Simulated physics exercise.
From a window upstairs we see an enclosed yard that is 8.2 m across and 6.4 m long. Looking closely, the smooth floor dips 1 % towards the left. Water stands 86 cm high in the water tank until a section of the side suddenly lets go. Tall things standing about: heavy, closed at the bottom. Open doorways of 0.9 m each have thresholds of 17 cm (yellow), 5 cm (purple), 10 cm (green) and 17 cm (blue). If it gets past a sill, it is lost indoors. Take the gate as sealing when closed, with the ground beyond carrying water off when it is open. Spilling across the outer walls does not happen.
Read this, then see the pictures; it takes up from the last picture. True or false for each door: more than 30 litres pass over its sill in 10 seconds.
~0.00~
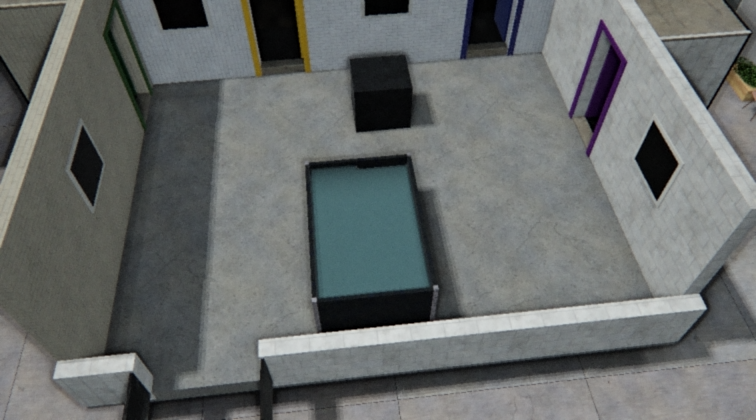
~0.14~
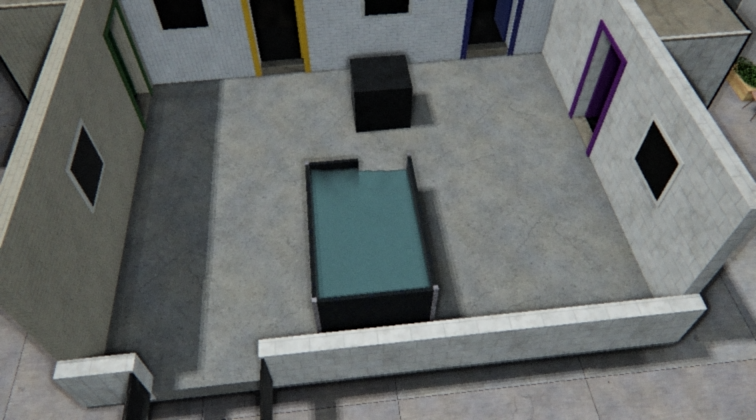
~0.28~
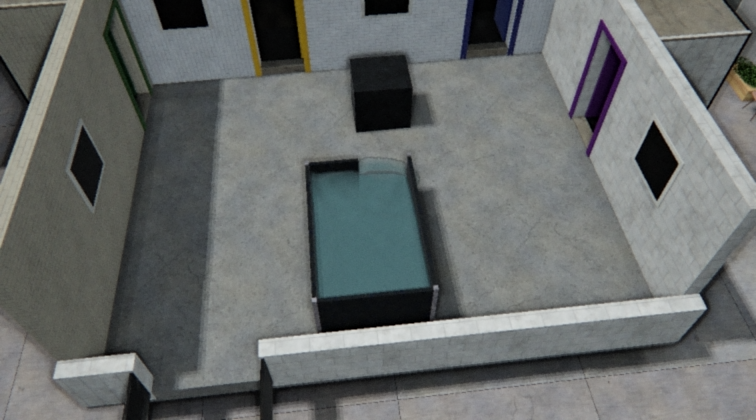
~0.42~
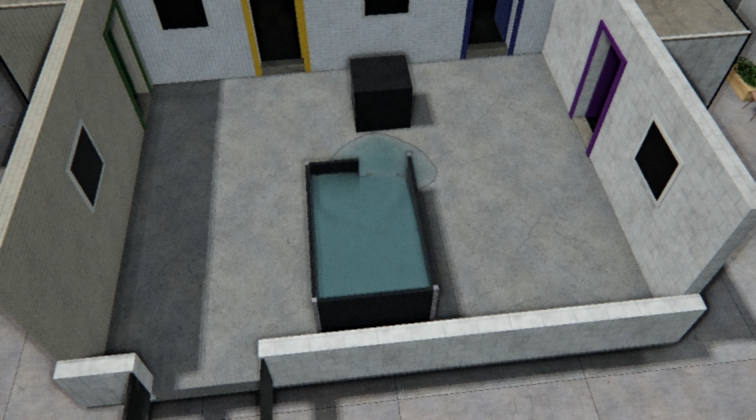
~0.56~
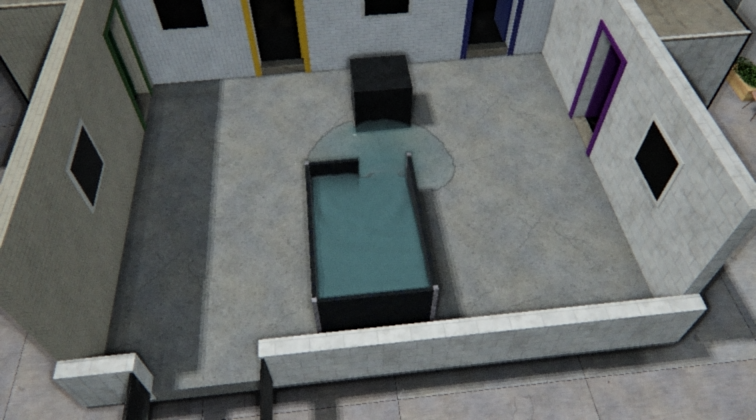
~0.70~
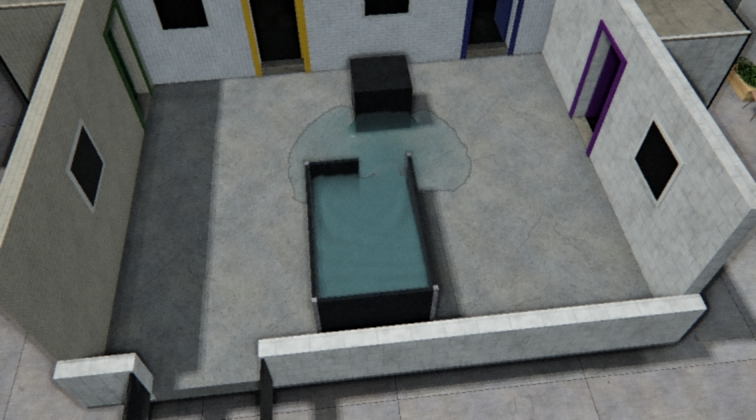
Per door: The yellow door: False; the purple door: True; the green door: True; the blue door: False.
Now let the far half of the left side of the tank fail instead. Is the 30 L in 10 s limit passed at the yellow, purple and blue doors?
Note: Yellow short of the mark, purple short of the mark, blue short of the mark.
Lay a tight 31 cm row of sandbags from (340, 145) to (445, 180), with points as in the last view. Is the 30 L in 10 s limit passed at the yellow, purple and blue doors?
With that change: Yellow stays within, purple stays within, blue stays within.
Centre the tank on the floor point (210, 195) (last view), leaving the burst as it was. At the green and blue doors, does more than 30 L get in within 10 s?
So the green door tops the limit and the blue door keeps within it.
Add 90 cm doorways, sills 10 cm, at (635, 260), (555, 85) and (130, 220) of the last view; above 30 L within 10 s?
Check each in turn: The first fails, the second succeeds, the third fails.
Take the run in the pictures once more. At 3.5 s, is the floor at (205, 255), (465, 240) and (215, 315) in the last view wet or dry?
Listed in sequence, the spots are bone dry, bone dry and bone dry.
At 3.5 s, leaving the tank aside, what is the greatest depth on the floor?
Some 28 cm deep.
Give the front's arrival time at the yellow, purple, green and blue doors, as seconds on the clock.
Times: Yellow 1.3 seconds, purple 2.4 seconds, green 2.6 seconds, blue 1.6 seconds.
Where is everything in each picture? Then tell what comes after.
In the first picture, the water tank at (366, 224) is whole and still, 86 cm deep.
In the second picture, the front is at a hidden place, 0.5 m from the gap on the water tank's far side; 0.2 m2 of floor is under water; 87 cm left at the back of the water tank.
In the third picture, the front is at a hidden place, 0.9 m from the gap on the water tank's far side; 0.8 m2 of floor is under water; 87 cm left at the back of the water tank.
In the fourth picture, the front is at (370, 137), 1.5 m from the gap on the water tank's far side; 2.0 m2 of floor is under water; 86 cm left at the back of the water tank.
In the fifth picture, the front is at (346, 125), 1.9 m from the gap on the water tank's far side; 3.5 m2 of floor is under water; 86 cm left at the back of the water tank.
In the sixth picture, the front is at (335, 111), 2.3 m from the gap on the water tank's far side; 4.8 m2 of floor is under water; 79 cm left at the back of the water tank.
After 1.4 s water covers 20 % of the floor and is deepest (49 cm) near (373, 136); yellow door 11 cm at the sill, 0 L in, purple door not reached, green door not reached, blue door not reached.
After 2.2 s water covers 35 % of the floor and is deepest (43 cm) near (539, 55); yellow door 17 cm at the sill, 0 L in, purple door not reached, green door not reached, blue door 15 cm at the sill, 0 L in.
After 3.5 s water covers 50 % of the floor and is deepest (28 cm) near (373, 136); yellow door 12 cm at the sill, 1 L in, purple door 14 cm at the sill, 38 L in, green door 23 cm at the sill, 42 L in, blue door 20 cm at the sill, 2 L in.
After 6.0 s water covers 65 % of the floor and is deepest (18 cm) near (373, 136); yellow door 8 cm at the sill, 1 L in, purple door 13 cm at the sill, 113 L in, green door 16 cm at the sill, 129 L in, blue door 12 cm at the sill, 4 L in.
After 10.0 s water covers 95 % of the floor and is deepest (13 cm) near (143, 143); yellow door 8 cm at the sill, 1 L in, purple door 7 cm at the sill, 163 L in, green door 12 cm at the sill, 174 L in, blue door 7 cm at the sill, 4 L in.
